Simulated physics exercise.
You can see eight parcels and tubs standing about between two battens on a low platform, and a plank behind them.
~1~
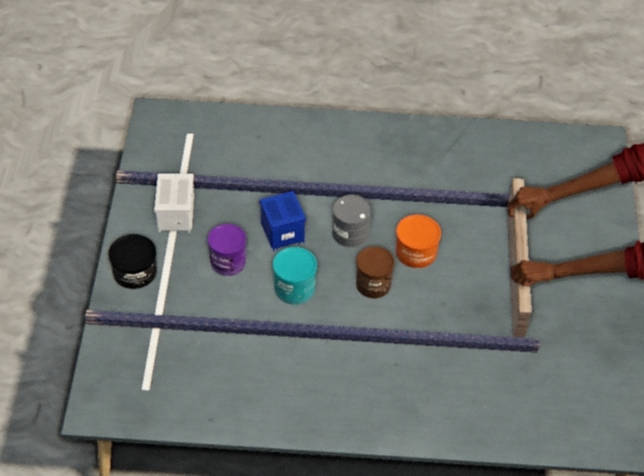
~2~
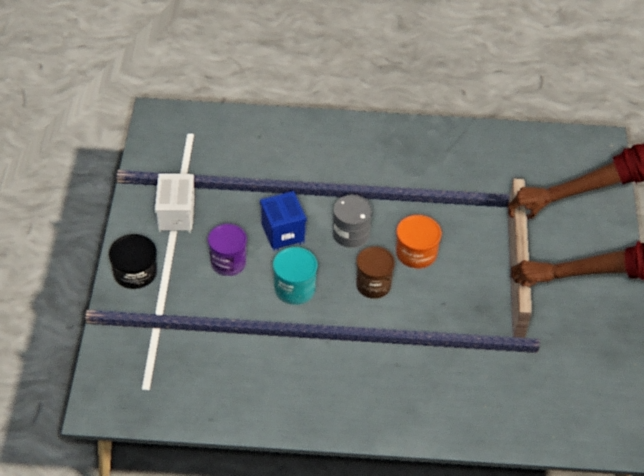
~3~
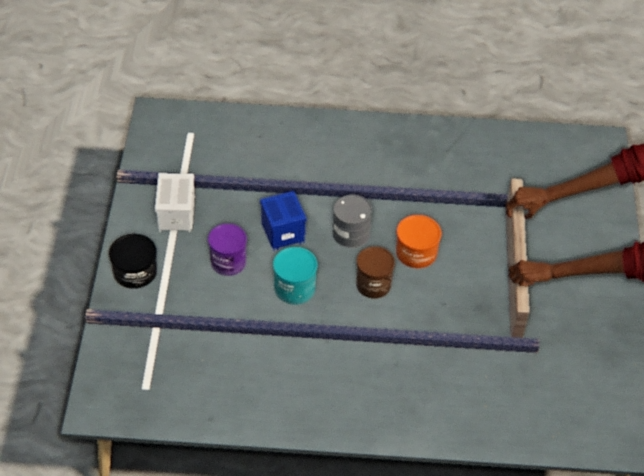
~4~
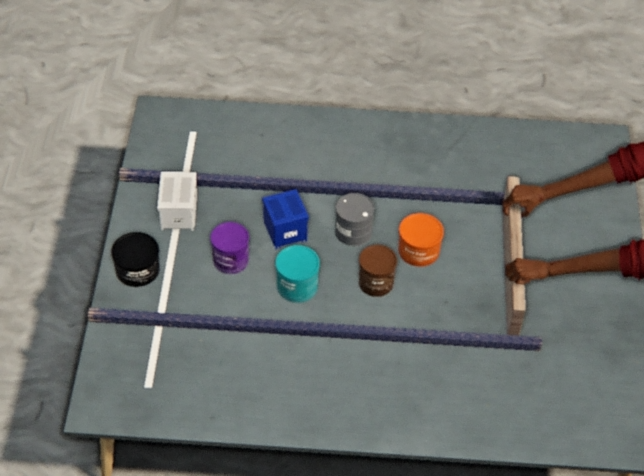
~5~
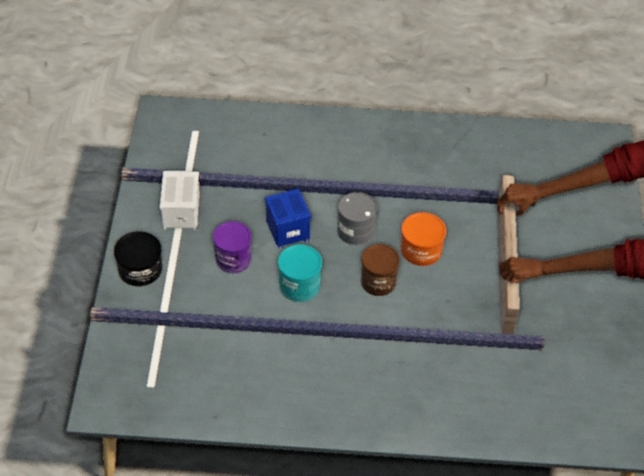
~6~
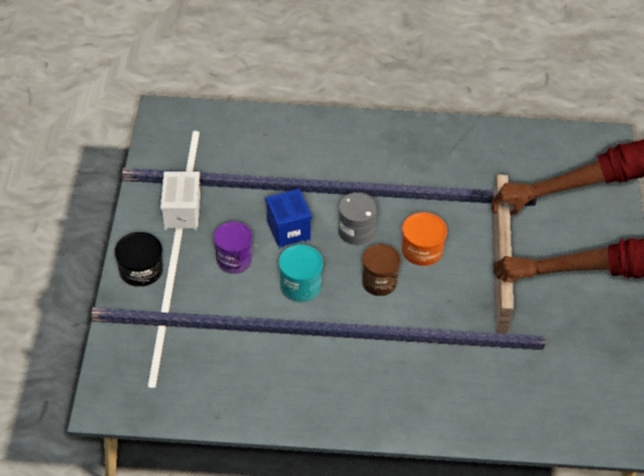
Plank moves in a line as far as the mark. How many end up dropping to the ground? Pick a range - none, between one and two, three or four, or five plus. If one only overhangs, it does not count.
Range: Between one and two.
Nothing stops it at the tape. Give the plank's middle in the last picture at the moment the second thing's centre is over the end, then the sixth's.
Its middle is near (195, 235) and then near (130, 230).
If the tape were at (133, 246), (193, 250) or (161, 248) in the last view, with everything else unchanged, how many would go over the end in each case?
Those tries give 4, 1 and 3.
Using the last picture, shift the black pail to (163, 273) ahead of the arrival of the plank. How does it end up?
Note: Black pail is safe.
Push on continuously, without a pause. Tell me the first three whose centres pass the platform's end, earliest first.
Listed earliest first: White tote, black pail, blue tote.
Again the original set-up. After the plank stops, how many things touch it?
It ends up touching 4.
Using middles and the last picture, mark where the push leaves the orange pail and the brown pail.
The one named first is at (156, 225), the next at (154, 255).
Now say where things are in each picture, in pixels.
The first frame shows black pail (134, 262); white tote (175, 203); purple pail (228, 251); plank (518, 258); tape (170, 251).
The second frame shows white tote (175, 203); grey canister (352, 222).
The third frame shows purple pail (228, 250); orange pail (418, 242).
The fourth frame shows black pail (136, 260); plank (513, 256).
The fifth frame shows white tote (180, 200); turquoise pail (300, 274).
The sixth frame shows black pail (140, 260); white tote (181, 201); purple pail (234, 248); plank (502, 254); tape (176, 249).
Soon after, none off yet; black pail at rest near (140, 260); white tote at rest near (181, 201); purple pail at rest near (234, 248).
Then, none off yet; black pail at rest near (139, 260); white tote moved about its own width near (148, 199); purple pail moved about its own width near (180, 249).
At rest, the number that fall off is one or two; fallen, white tote and black pail.
